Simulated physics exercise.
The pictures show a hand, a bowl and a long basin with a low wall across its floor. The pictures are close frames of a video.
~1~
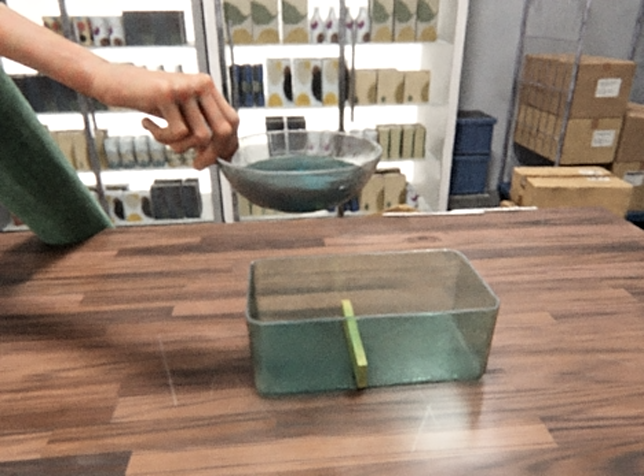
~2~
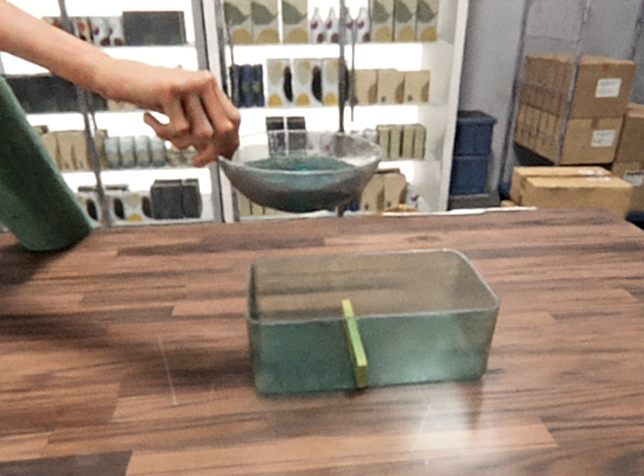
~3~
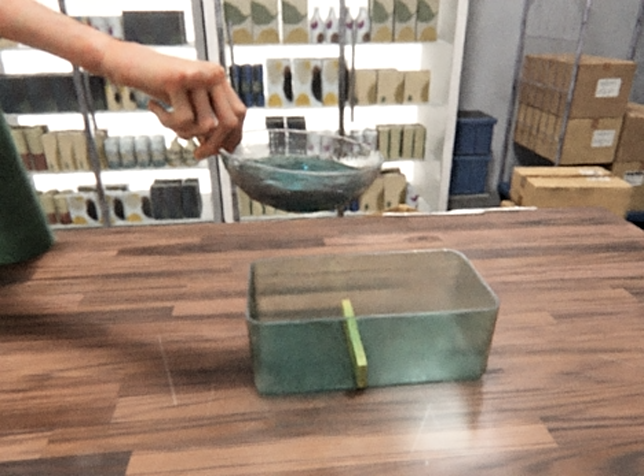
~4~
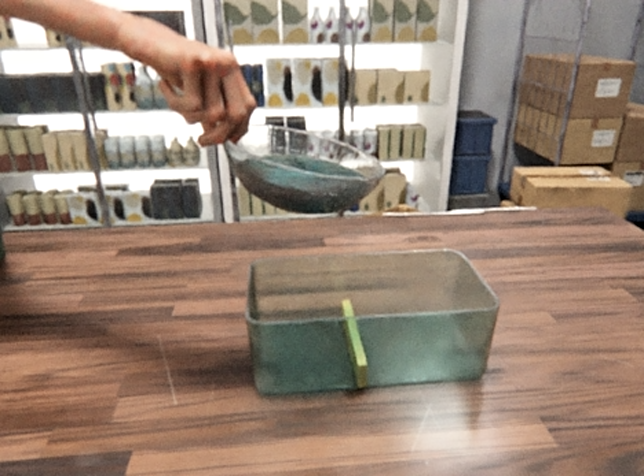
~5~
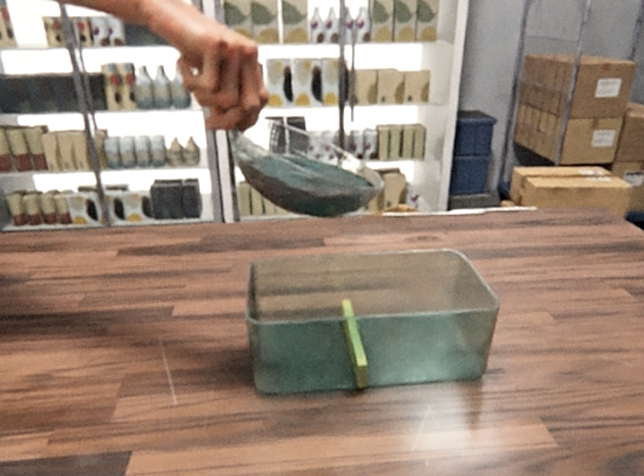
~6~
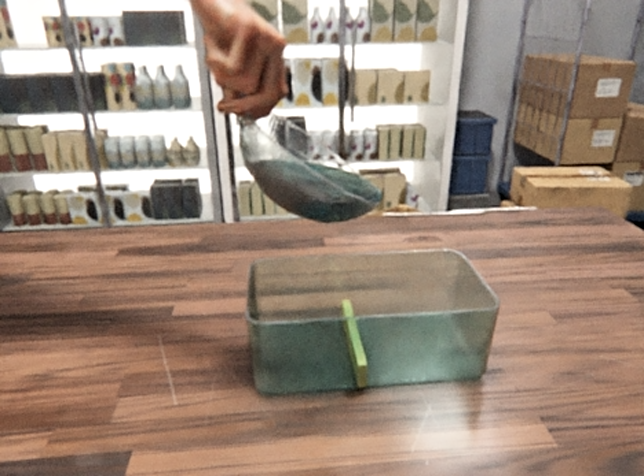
In the video, a hand holds a clear glass bowl of bluish-green liquid above a rectangular glass basin on a wooden table, then steadily tilts it to the right, lowering its right edge as the liquid shifts toward that side.
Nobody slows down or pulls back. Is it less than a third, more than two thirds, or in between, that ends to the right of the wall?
It comes to over two thirds.
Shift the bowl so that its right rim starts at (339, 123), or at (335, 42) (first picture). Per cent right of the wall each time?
Roughly 65 per cent, and 65 per cent.
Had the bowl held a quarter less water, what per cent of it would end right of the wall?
Close to 75 per cent.
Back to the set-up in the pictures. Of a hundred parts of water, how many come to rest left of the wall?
About 15 per cent.
A moment on, the bowl is tipped right over and 0 per cent is still to pour, 0 is left of the wall and 85 right of it.
Next, the bowl is tipped right over and 0 per cent is still to pour, 10 is left of the wall and 72 right of it.
Then the bowl is tipped right over and 0 per cent is still to pour, 15 is left of the wall and 77 right of it.
Later the bowl is tipped right over and 0 per cent is still to pour, 17 is left of the wall and 76 right of it.
Finally, 17 per cent lies left of the wall, 76 right of it and 7 outside.
